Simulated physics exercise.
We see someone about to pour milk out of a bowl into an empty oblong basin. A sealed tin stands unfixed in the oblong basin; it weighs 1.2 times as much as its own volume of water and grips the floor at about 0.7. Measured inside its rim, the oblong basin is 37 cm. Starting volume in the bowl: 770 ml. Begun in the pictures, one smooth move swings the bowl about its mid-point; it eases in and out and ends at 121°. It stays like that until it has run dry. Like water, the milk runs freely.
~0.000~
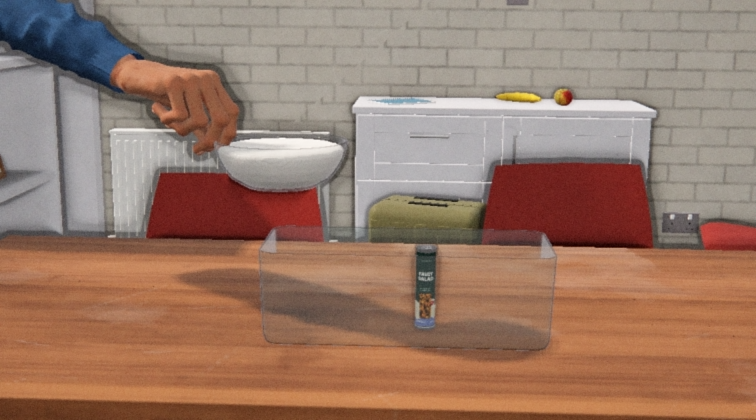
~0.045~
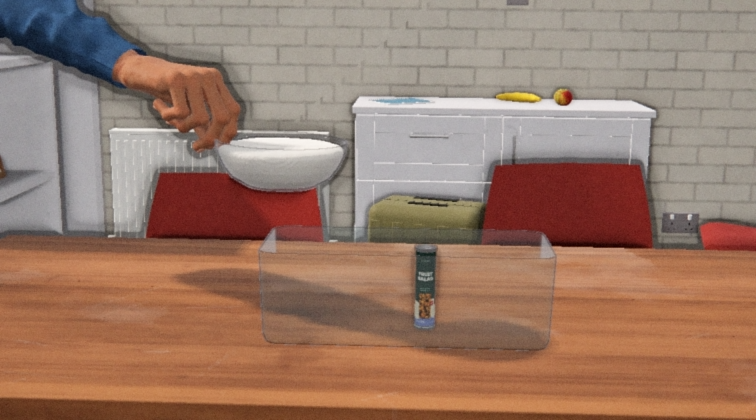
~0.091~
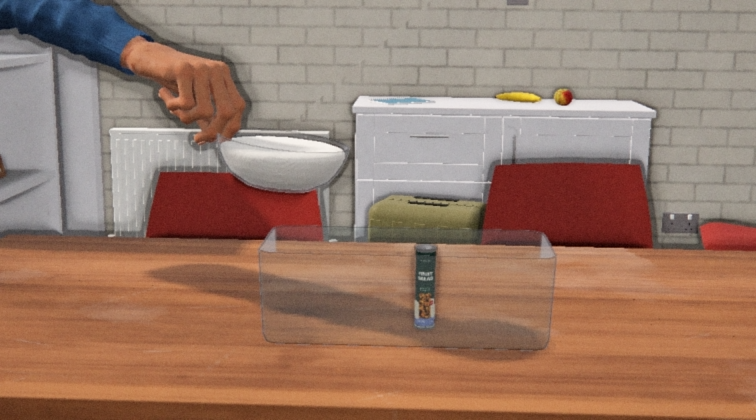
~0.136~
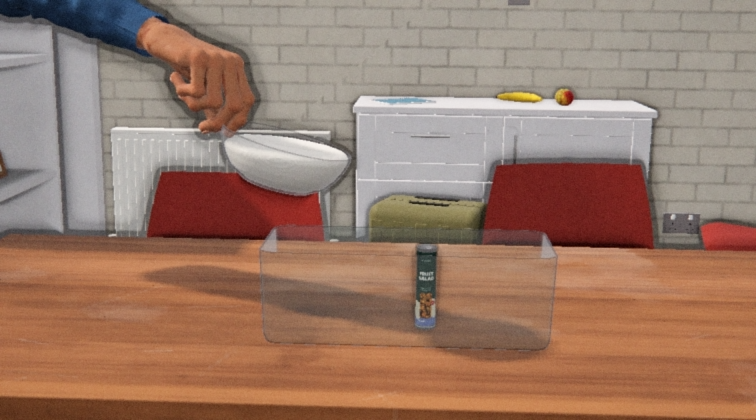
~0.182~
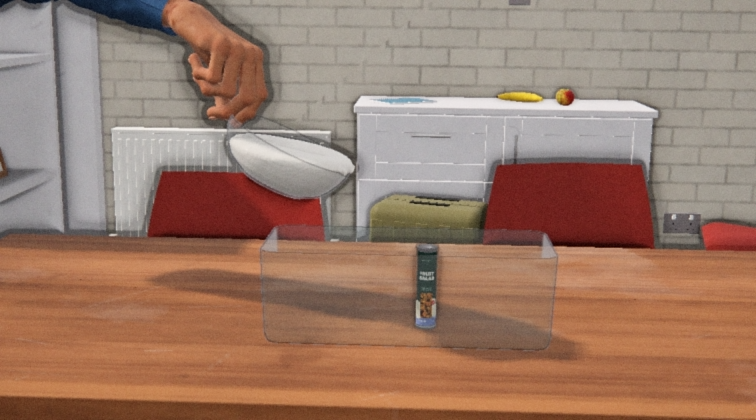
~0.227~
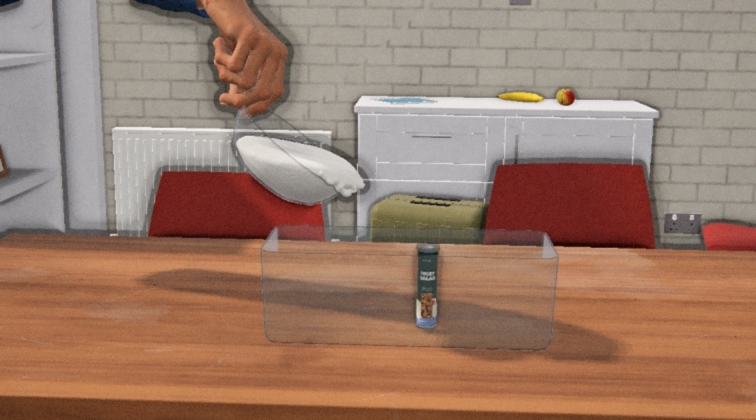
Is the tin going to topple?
No, my guess is it's going to stay on its base.
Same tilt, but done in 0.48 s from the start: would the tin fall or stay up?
In that case the tin stays vertical.
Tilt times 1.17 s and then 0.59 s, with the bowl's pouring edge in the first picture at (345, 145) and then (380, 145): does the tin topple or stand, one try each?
The tin stays vertical the first time and overturns the second time.
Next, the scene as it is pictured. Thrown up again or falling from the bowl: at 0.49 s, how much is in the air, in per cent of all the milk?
3 per cent.
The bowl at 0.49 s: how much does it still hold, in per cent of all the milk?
0 %.
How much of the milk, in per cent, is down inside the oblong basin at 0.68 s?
Looks like about 94 % of the whole amount.
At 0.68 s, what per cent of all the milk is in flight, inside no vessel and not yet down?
About 5 per cent.
After 0.49 s the tilt is 112° and 0 per cent is still to pour; the tin stands where it began.
After 0.68 s the tilt is 121° and 0 per cent is still to pour; the tin stands where it began.
After 0.87 s the tilt is 121° and 0 per cent is still to pour; the tin stands where it began.
After 1.09 s the tilt is 121° and 0 per cent is still to pour; the tin stands where it began.
In the end the tin stands where it began.
